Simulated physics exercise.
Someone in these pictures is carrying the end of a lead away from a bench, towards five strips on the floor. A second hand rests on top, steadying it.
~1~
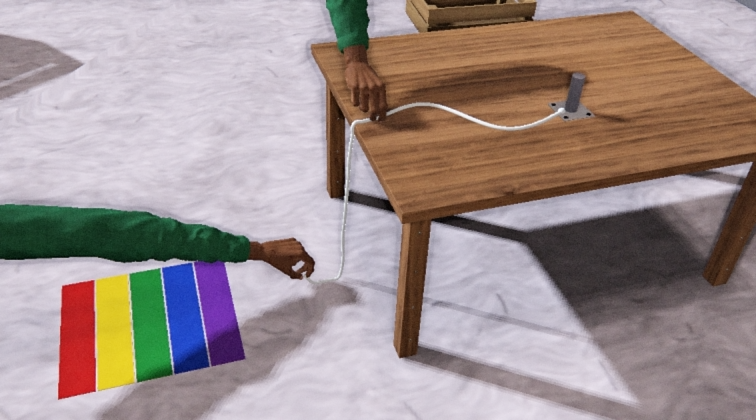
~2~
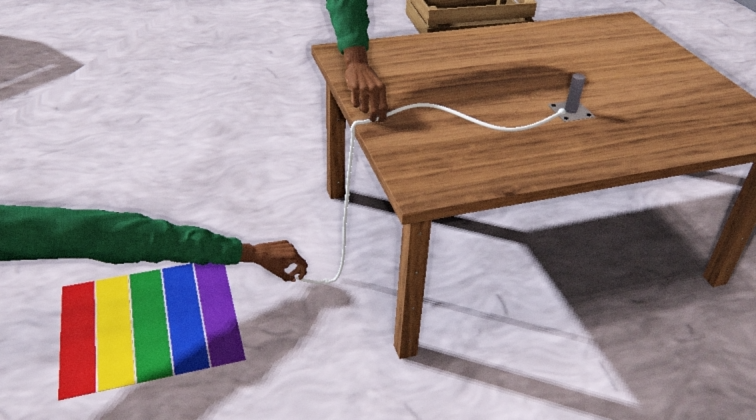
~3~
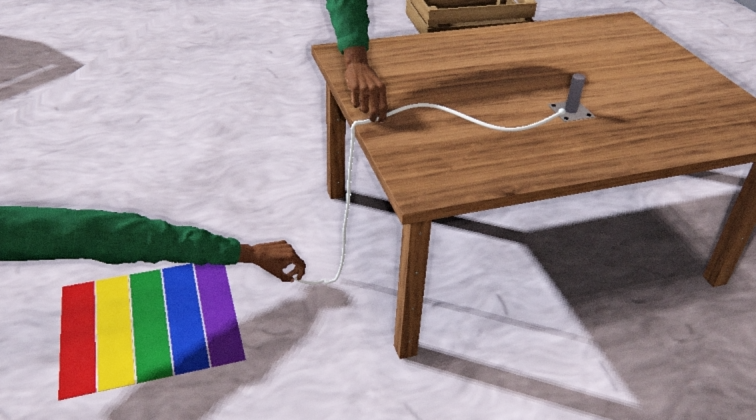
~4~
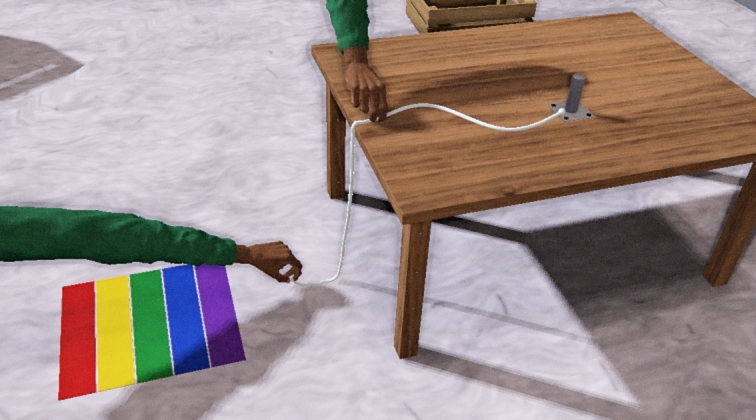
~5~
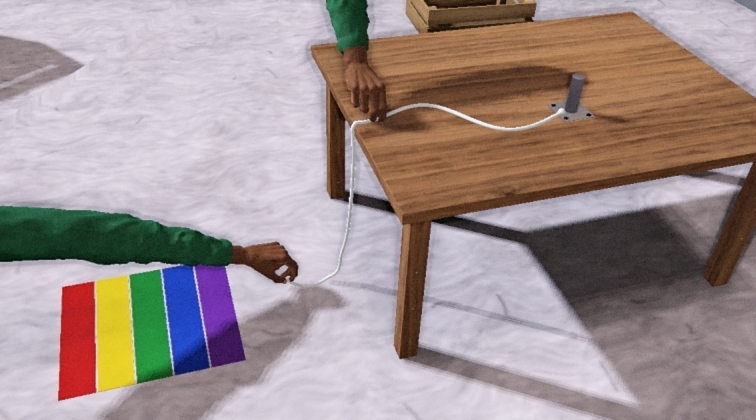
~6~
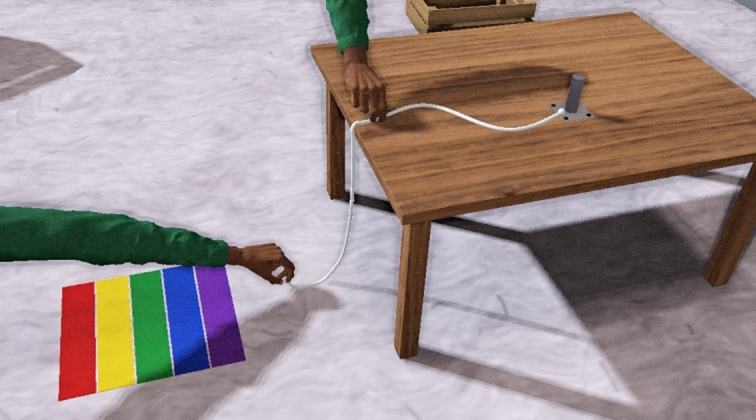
Beside a wooden table, a hand in a green sleeve drew the end of a white cord slightly left near the rainbow-striped patch on the floor, while another hand stayed still at the table's edge.
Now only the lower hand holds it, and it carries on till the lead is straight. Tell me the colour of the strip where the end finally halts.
It halts over green.
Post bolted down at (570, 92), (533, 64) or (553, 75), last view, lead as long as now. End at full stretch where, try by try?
Going through the tries, you get (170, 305), then (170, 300), then (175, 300).
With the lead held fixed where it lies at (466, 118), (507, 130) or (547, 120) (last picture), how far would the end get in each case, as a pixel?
Taking the tries in turn: (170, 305), (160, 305) and (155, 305).
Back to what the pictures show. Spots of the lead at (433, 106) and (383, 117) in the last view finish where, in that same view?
I'd put the first at about (412, 121) and the other at about (354, 129).
Soon after, end near (202, 296); over purple.
After that, end near (167, 303); over blue.
At the stop, end near (146, 307); over green. The end stops over the green strip.
